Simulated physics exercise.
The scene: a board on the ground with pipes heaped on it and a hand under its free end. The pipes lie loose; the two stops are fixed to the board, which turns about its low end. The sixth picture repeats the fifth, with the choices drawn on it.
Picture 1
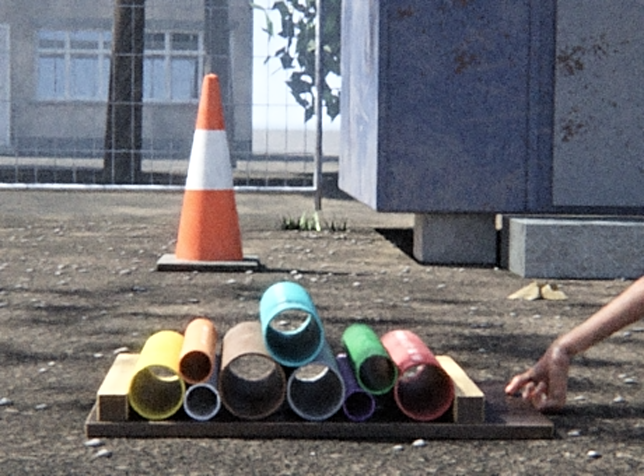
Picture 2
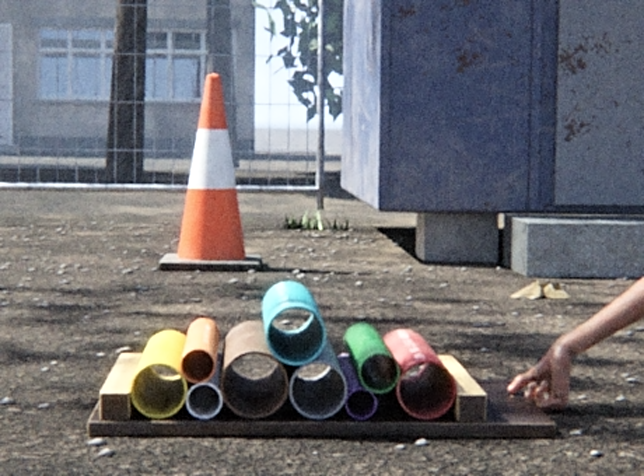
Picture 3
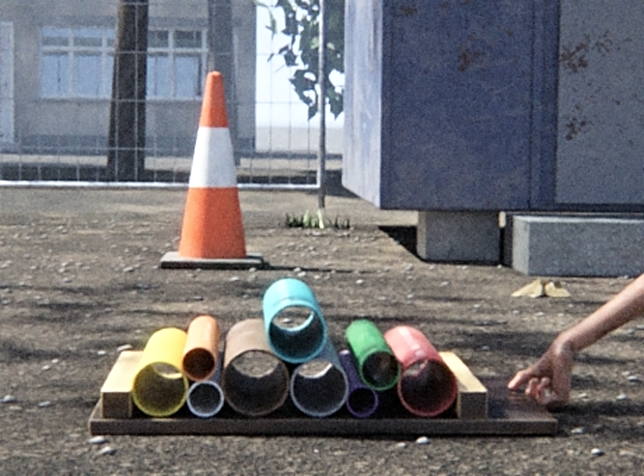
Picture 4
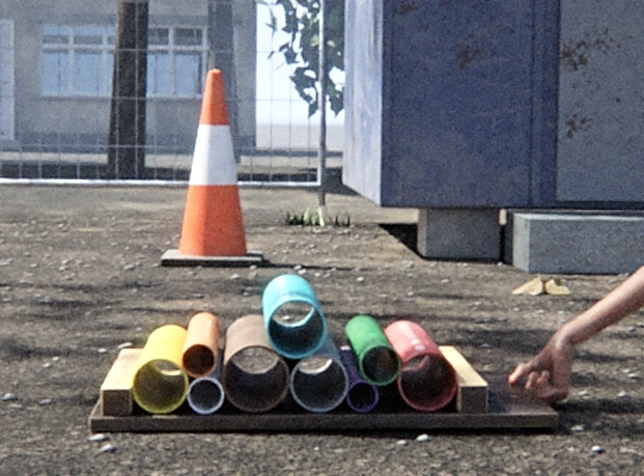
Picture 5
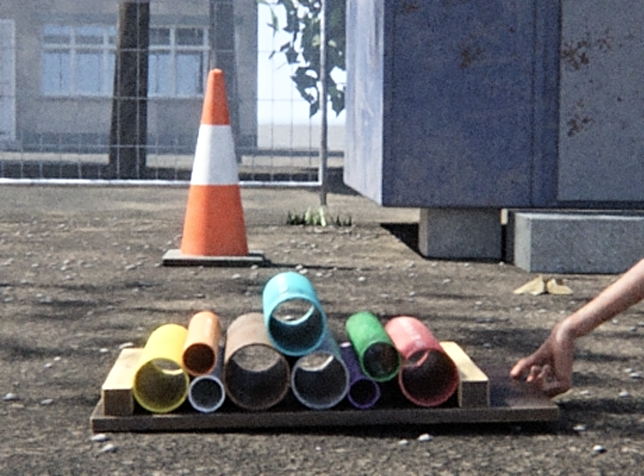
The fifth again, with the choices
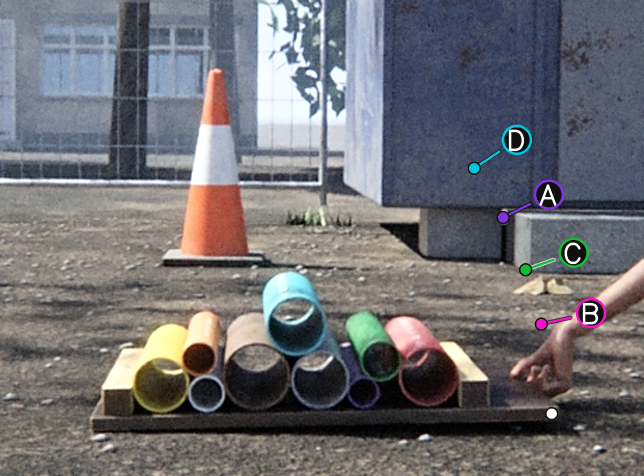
A heap of colourful loose pipes sits on a dark board between two wooden blocks, seen from low down on stony ground, with a blue-grey container, fence and building behind. Yellow, orange, white, brown, purple, green and red pipes lie around a raised turquoise one, an orange-and-white cone behind. The hand at right lifts the board's right end very slightly, the pipes keep their arrangement, and the view shifts slightly.
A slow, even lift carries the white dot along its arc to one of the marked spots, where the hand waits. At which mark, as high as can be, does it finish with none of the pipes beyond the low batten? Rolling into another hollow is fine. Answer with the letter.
At most to D.
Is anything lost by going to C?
At C: No.
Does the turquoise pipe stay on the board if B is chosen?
Yes.
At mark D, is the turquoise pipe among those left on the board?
Yes.
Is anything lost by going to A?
No.
On the marked copy, A at (503, 218); B at (541, 324); C at (525, 270); D at (474, 168); the white dot at (552, 413).
Following D. Soon after the start, board at 19°.
Later, board at 34°.
In the end, board at 34°, none over the low batten.
As for the rest, A none over the low batten; B none over the low batten; C none over the low batten.
